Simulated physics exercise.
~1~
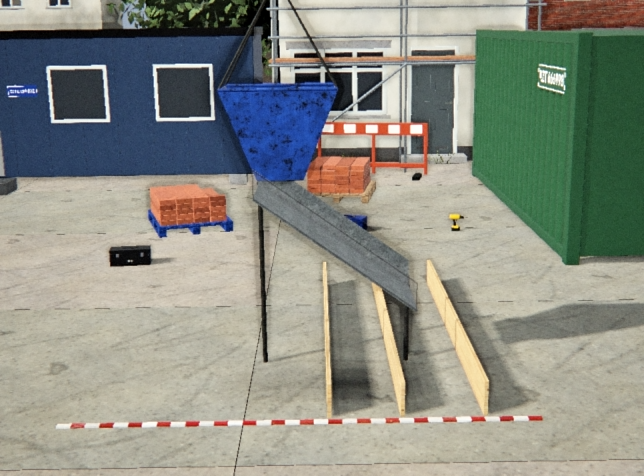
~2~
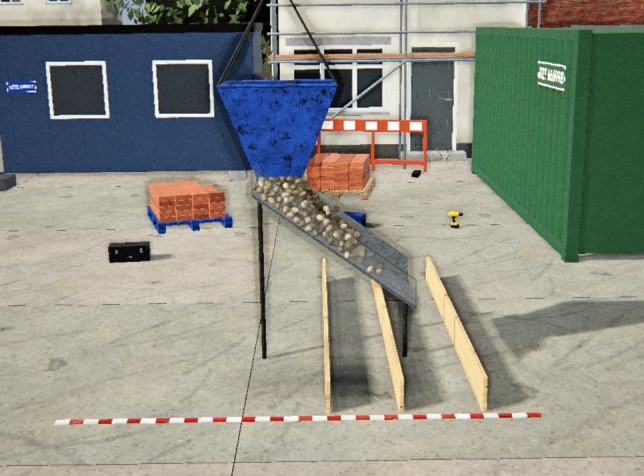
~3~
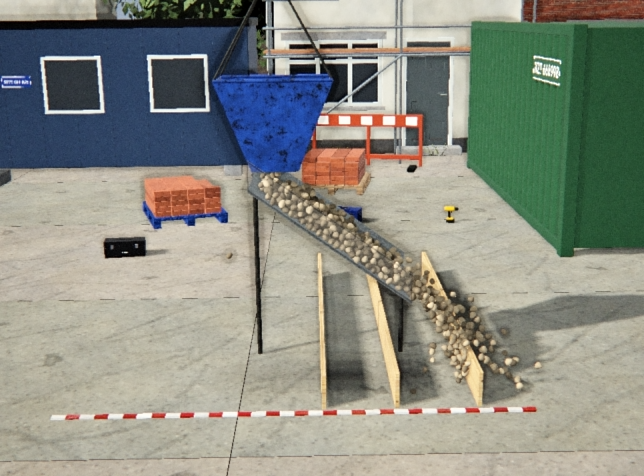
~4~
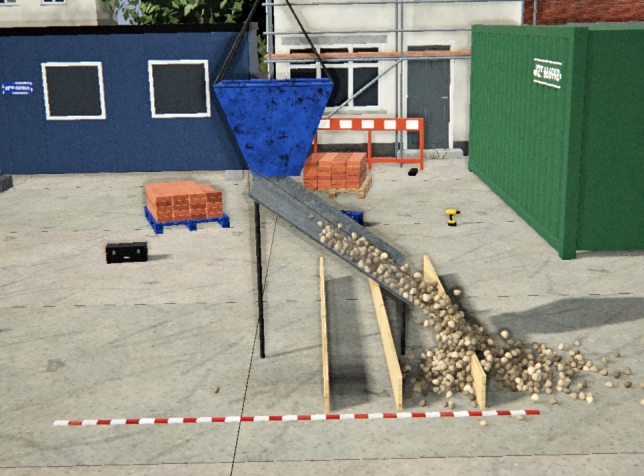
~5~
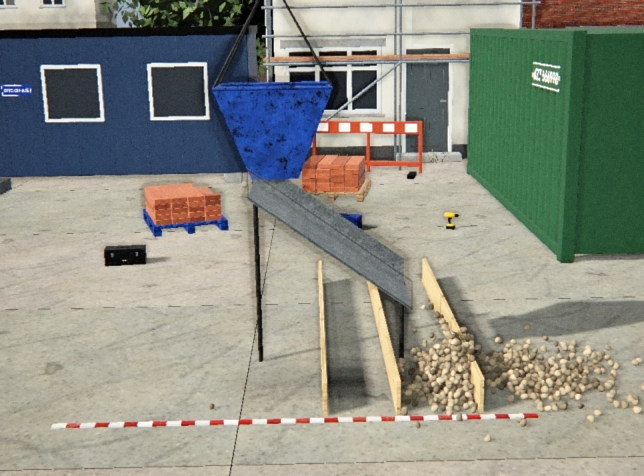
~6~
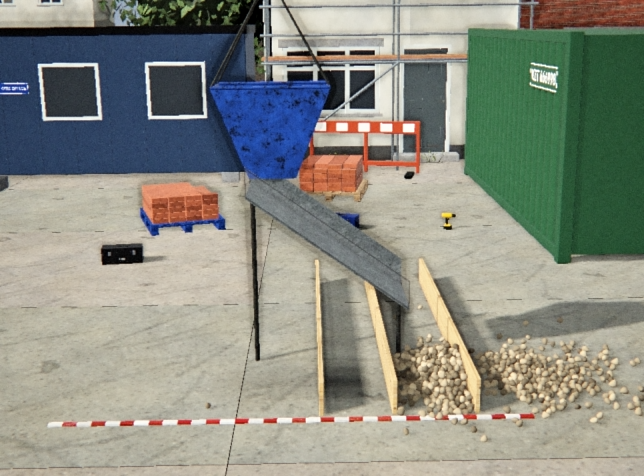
A blue skip drops cobbles down a steel chute into the right bay and beyond it.
